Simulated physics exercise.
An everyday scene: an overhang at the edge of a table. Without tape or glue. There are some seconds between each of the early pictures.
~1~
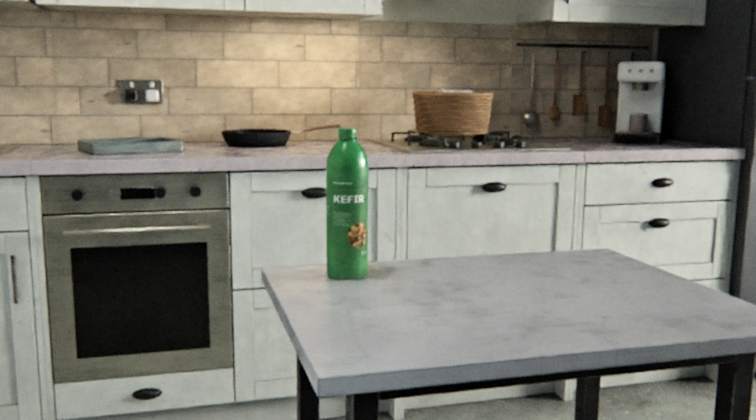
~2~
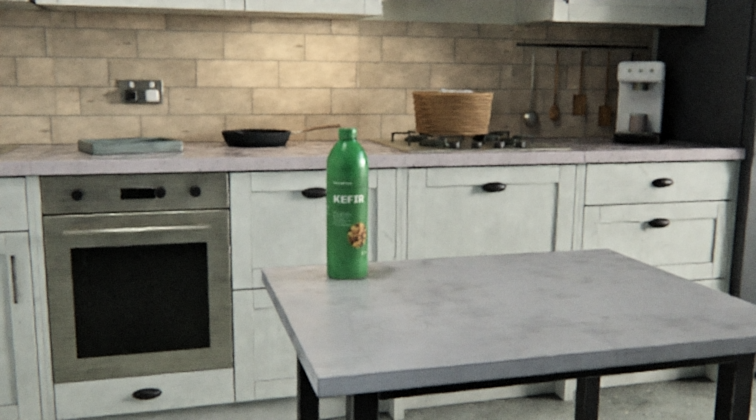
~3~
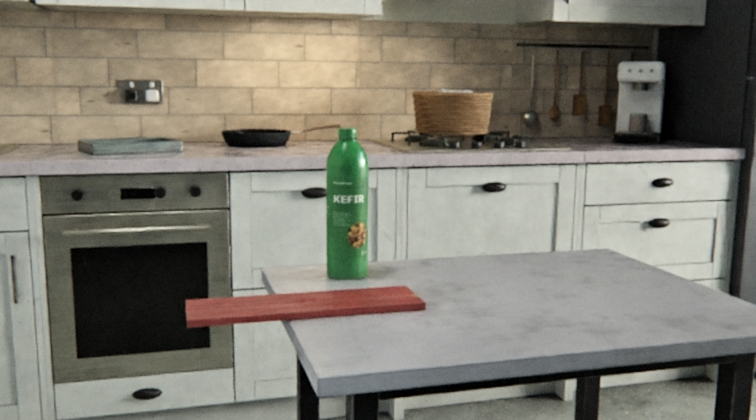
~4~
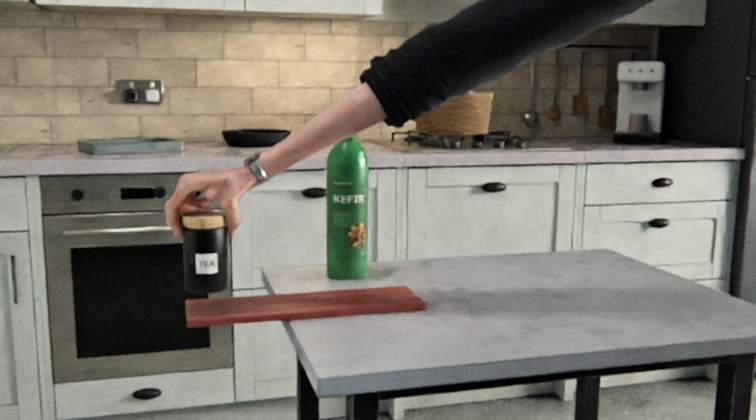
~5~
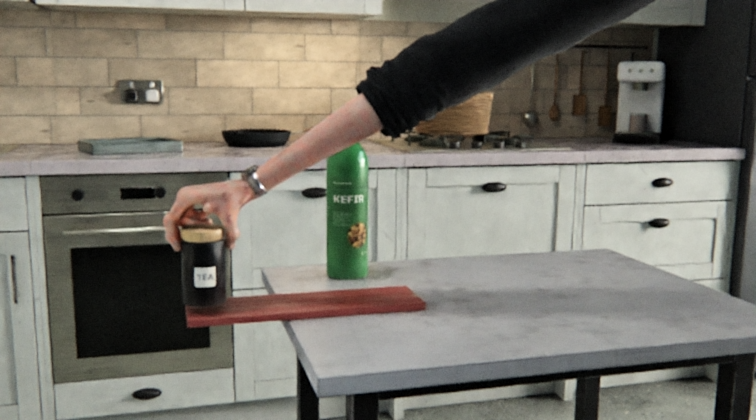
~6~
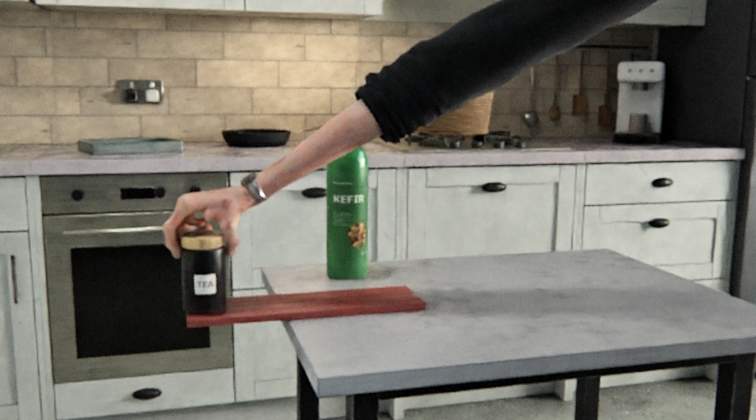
The video shows a green kefir bottle on a gray kitchen table, then a red board appears, jutting past the table's left edge. A hand lowers a black tea jar onto the board's overhanging left end and keeps hold.
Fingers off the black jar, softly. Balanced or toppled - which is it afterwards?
Most likely the setup will collapse.
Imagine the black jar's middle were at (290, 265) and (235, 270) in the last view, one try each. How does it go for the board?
Trial 1 - stable; trial 2 - falls.
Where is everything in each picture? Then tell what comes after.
In the first frame, the last thing is not in view yet; green bottle (347, 203).
In the second frame, the last thing is not in view yet; green bottle (347, 203).
In the third frame, the last thing is not in view yet; green bottle (347, 203).
In the fourth frame, coming down; black jar (205, 252); green bottle (347, 203).
In the fifth frame, coming down; black jar (204, 264); green bottle (347, 203).
In the sixth frame, in place under the hand; black jar (204, 272); green bottle (347, 203).
Then, 0.60 s after the last picture, red board and black jar now down on the floor or falling.
Then, 0.80 s after the last picture, things are still on the move.
By the end, down on the floor or falling, red board and black jar; green bottle in place. The board goes over.
